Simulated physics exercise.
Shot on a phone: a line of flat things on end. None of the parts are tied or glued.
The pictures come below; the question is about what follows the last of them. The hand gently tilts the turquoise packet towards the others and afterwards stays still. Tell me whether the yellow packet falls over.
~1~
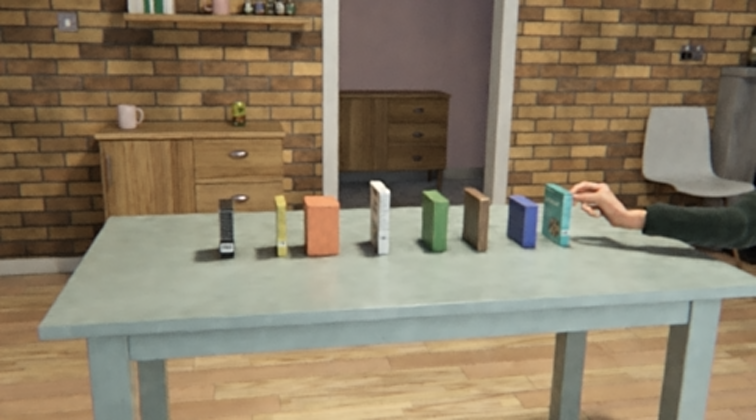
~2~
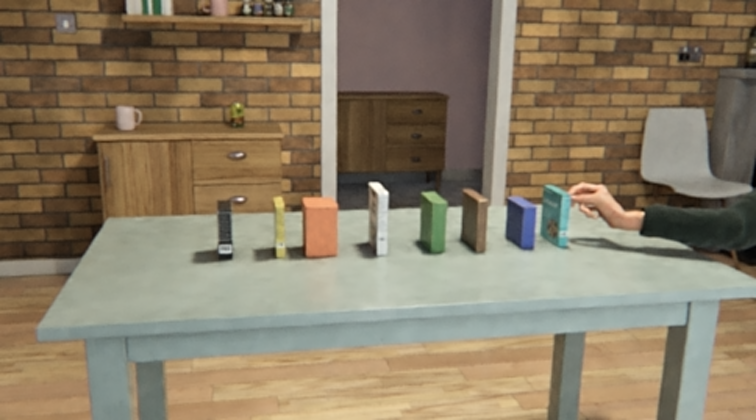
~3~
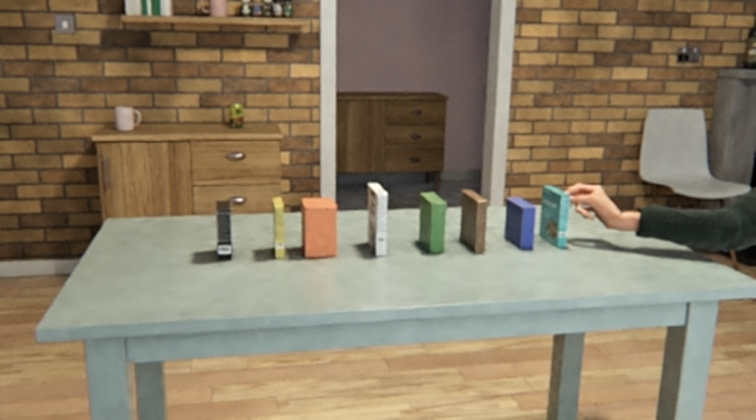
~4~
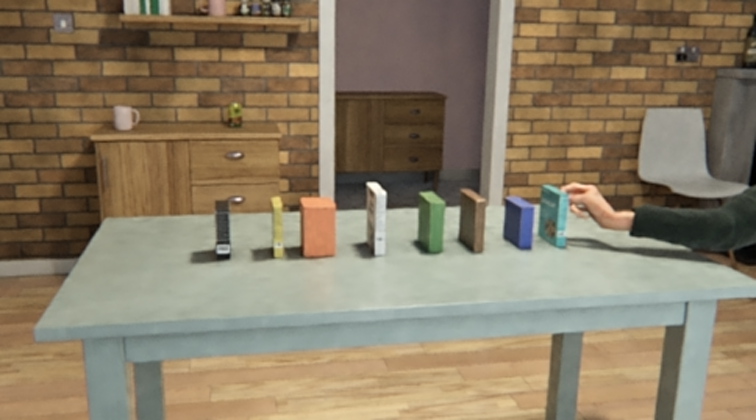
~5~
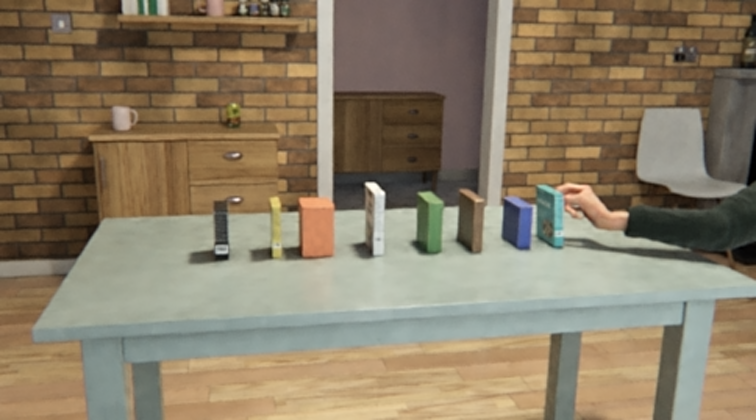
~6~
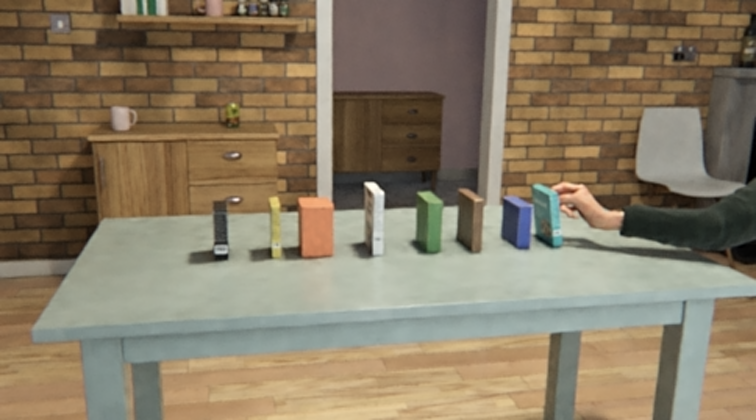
Still up.
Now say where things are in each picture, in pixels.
In the first picture, yellow packet (281, 226); green block (434, 221).
In the second picture, blue board (520, 222); brown board (474, 220).
In the third picture, white packet (377, 219); green block (432, 222).
In the fourth picture, orange block (318, 227); blue board (518, 222).
In the fifth picture, turquoise packet 4° over; brown board (471, 220); white packet (374, 219).
In the sixth picture, turquoise packet 9° over; yellow packet (275, 228); green block (428, 222).
Then, 0.10 s after the last picture, turquoise packet 17° over.
Then, 0.20 s after the last picture, turquoise packet 31° over.
Then, 0.60 s after the last picture, turquoise packet 30° over.
At rest, all 6 in place. Seen from the same camera at the end, yellow packet near (275, 228).
